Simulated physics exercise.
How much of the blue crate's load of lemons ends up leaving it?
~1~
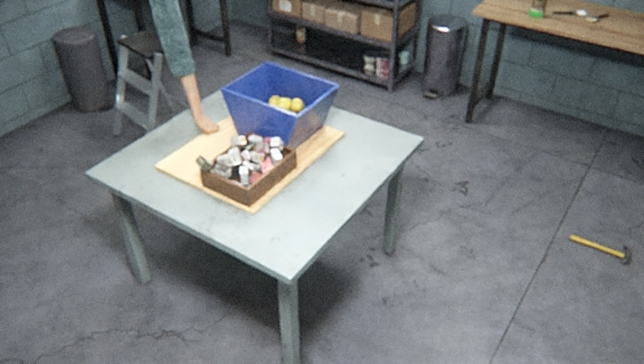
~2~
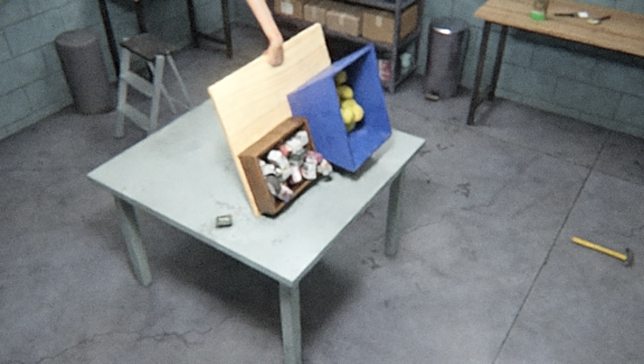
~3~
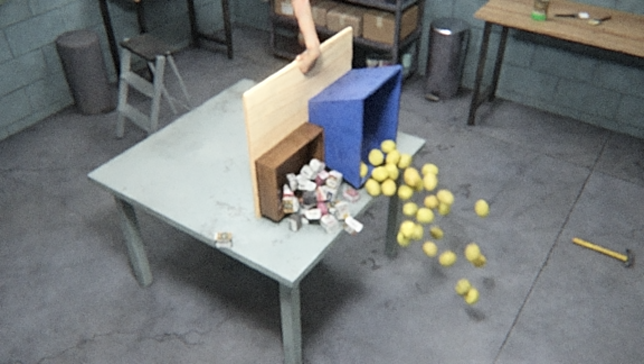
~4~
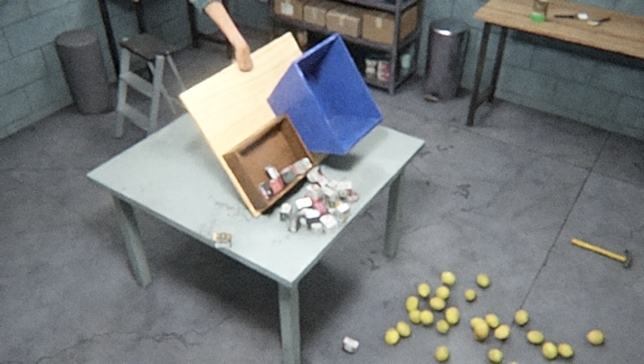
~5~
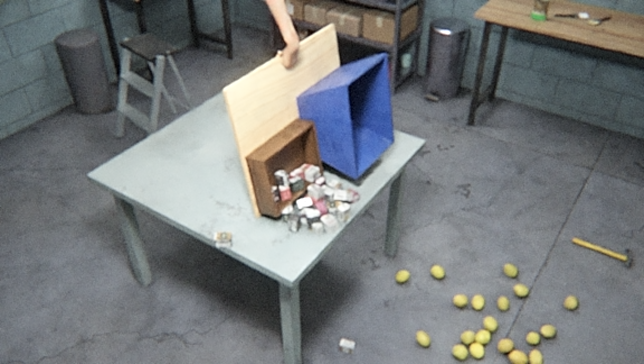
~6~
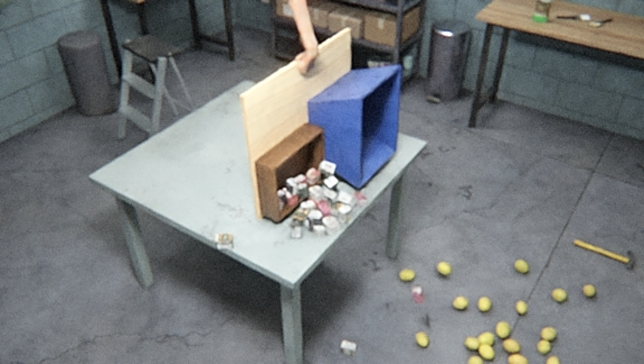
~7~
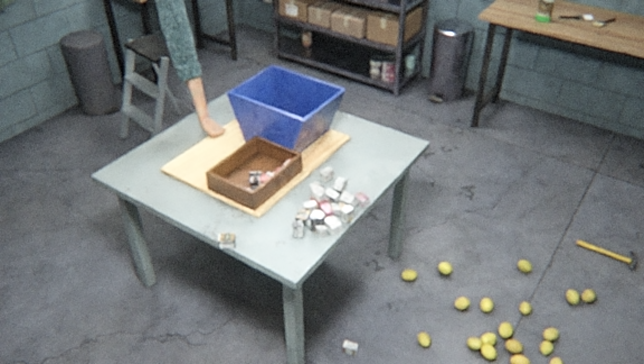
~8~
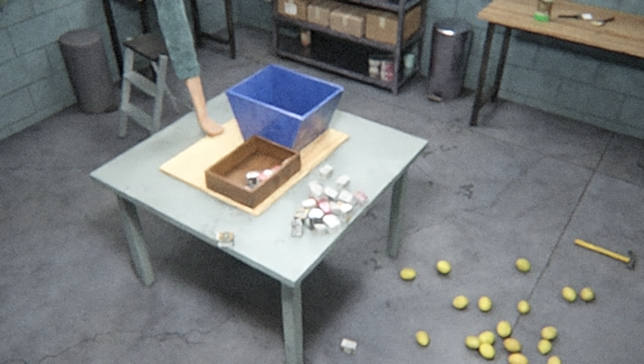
Well over half of the lemons leave the blue crate, spilling off to the right and ending up scattered across the floor.
